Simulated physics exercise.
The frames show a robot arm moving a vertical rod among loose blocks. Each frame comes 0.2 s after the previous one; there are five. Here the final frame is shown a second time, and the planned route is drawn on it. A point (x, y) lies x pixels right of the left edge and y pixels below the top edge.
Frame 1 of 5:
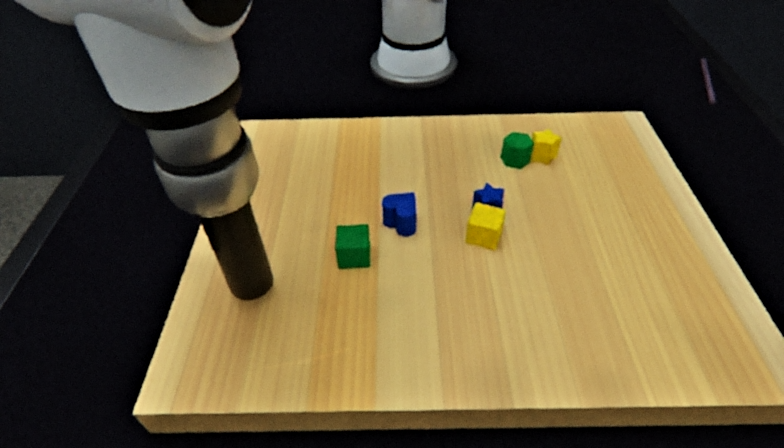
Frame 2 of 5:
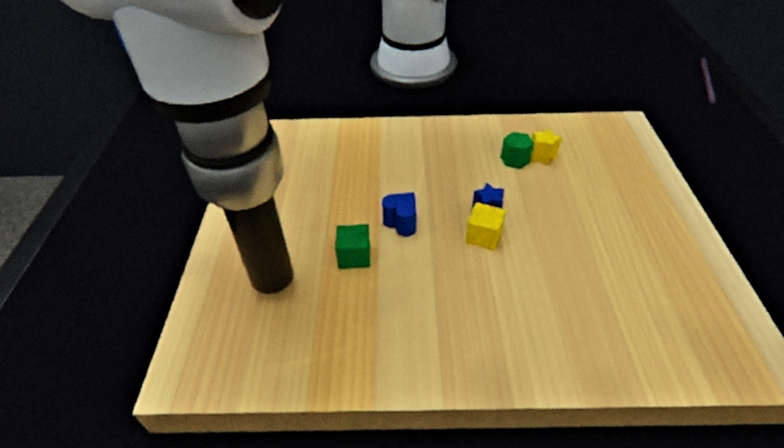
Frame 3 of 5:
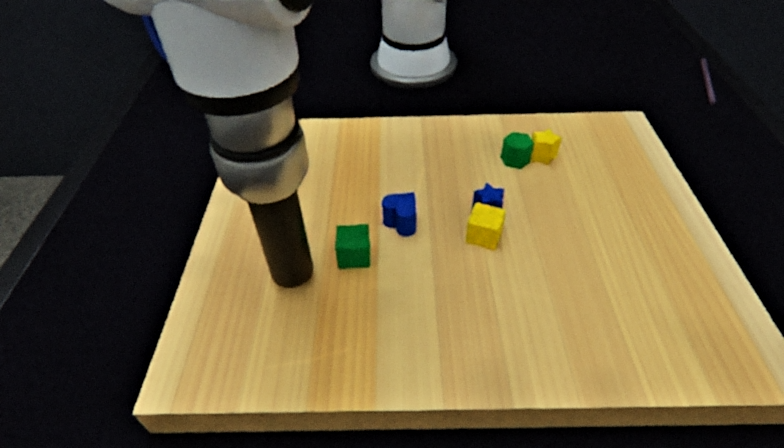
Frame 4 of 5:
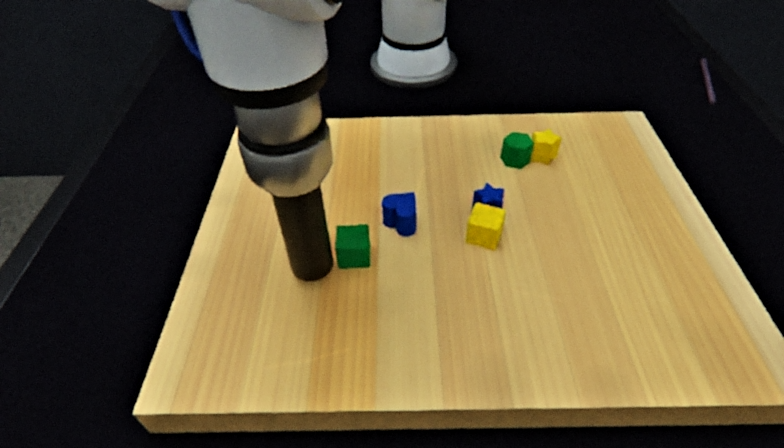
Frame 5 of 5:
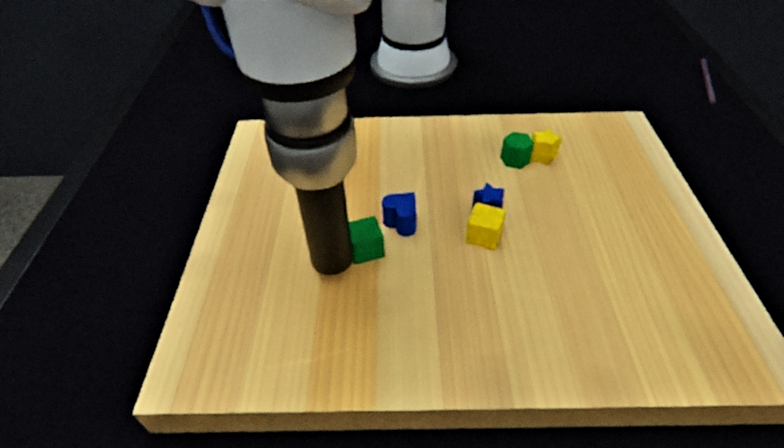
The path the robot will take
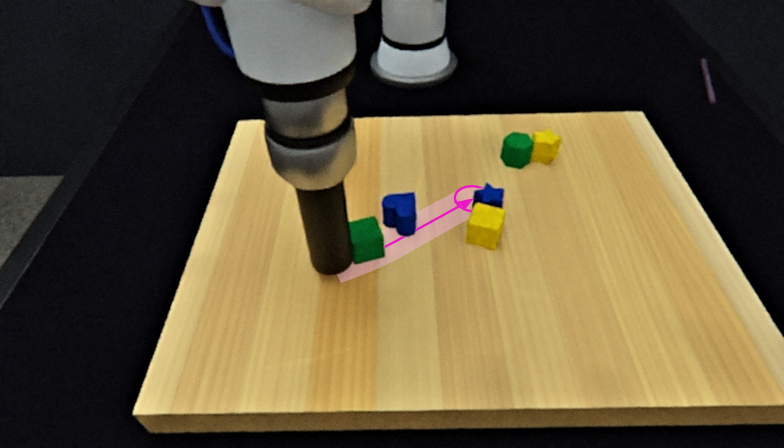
A white and grey robot arm holding a dark vertical rod reaches down over the left side of a pale wooden board, seen from a fixed, raised view against a black surround. A green square block and a blue heart block sit near the middle, with a blue star and yellow block to their right and green and yellow pieces behind. The arm slides the rod steadily rightward and nudges the green square slightly right, while the other blocks stay still.
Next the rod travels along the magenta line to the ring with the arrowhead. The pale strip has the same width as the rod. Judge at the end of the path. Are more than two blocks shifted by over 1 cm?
Final answer: Yes.
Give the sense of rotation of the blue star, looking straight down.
From above, clockwise.
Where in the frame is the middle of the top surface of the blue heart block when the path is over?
Its top middle is near (451, 142).
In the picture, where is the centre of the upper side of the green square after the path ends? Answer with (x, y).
In the picture, that point is around (471, 154).
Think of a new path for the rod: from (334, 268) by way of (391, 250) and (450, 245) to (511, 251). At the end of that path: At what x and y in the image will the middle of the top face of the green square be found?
For the centre of its top, I'd go with (429, 199).
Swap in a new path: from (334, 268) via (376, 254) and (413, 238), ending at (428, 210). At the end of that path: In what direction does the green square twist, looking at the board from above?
Rotation: Counter-clockwise.
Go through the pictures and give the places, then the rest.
The first picture shows lower end of the rod (252, 283), tops of blocks, green square (352, 236), blue heart block (402, 203), yellow square (487, 215), blue star (491, 193).
The second picture shows rod (272, 277), blocks as before.
The third picture shows rod (293, 271), blocks as before.
The fourth picture shows rod (312, 265), blocks as before.
The fifth picture shows rod (332, 259), green square (364, 229), blue heart block (402, 203), yellow square (487, 215), blue star (491, 193).
The drawn path runs from (334, 268) through (387, 246) and (432, 221) to (473, 199).
What follows on the original path. One third of the way, rod (387, 237); green square (407, 204), turned 45° anticlockwise; blue heart block (420, 186), turned 10° anticlockwise.
Two thirds of the way, rod (433, 212); green square (445, 177), turned 70° anticlockwise; blue heart block (444, 159), turned 40° anticlockwise.
At the end, rod (475, 190); green square (471, 154), turned 115° anticlockwise; blue heart block (451, 142), turned 80° anticlockwise; yellow square not moved; blue star (503, 190), turned 60° clockwise.
